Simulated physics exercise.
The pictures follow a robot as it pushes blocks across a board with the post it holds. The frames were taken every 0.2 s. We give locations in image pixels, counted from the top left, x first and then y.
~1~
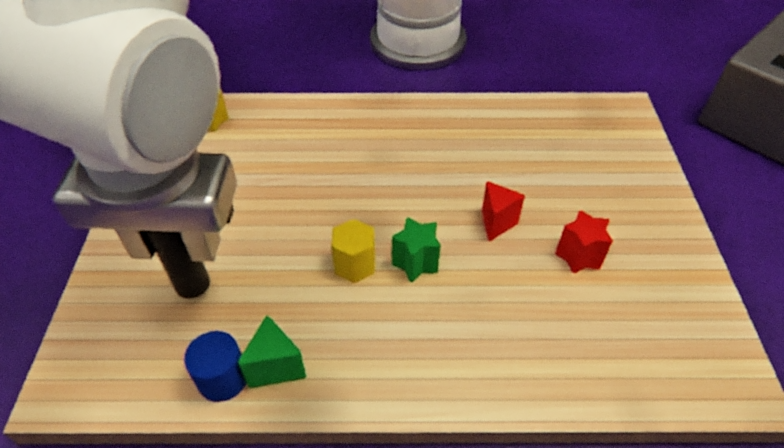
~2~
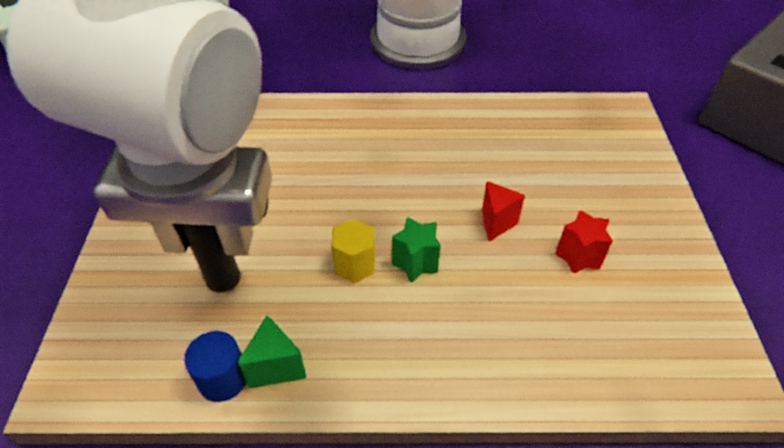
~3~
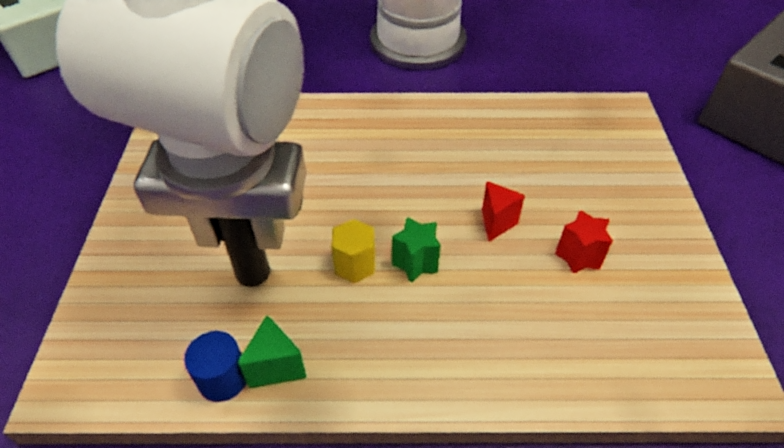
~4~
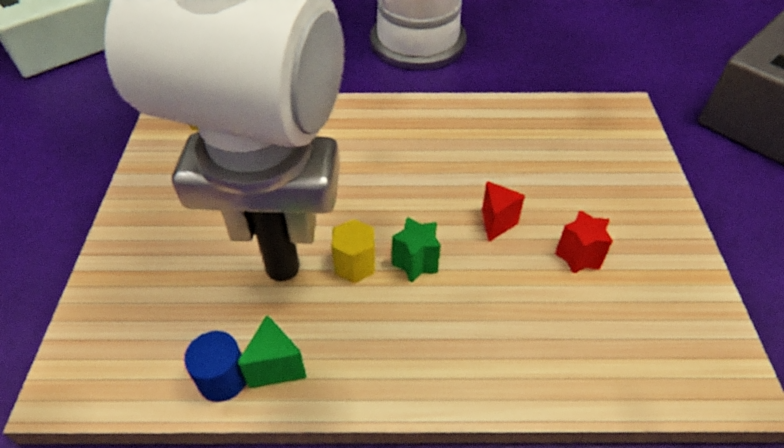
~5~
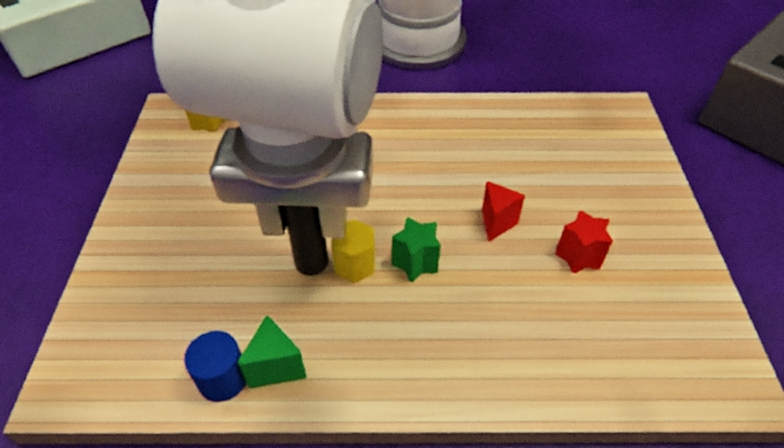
White robot arm sliding its black post rightward across a wooden board to beside a yellow hexagonal block, coloured blocks staying still.
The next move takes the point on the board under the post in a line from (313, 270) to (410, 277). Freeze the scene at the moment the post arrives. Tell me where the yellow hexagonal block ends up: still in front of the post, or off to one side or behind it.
I'd say the yellow hexagonal block has slipped off and sits beside or behind the post.
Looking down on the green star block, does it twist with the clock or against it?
From above, the green star block will be seen to turn clockwise.
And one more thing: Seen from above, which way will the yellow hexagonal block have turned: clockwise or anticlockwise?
Counterclockwise from above.
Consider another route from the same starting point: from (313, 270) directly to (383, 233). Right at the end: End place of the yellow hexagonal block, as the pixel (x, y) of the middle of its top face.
Its top centre lands on (413, 225).
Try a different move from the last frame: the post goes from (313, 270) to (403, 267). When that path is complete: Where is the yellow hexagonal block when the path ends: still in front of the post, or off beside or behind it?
The post still has the yellow hexagonal block in front of it when the path ends.
What follows on the original path. Halfway along, post at (361, 266); yellow hexagonal block at (393, 229), turned 40° anticlockwise; green star block at (437, 229), turned 30° clockwise.
At the end, post at (410, 269); yellow hexagonal block at (421, 220), turned 75° anticlockwise; green star block at (460, 223), turned 45° clockwise.
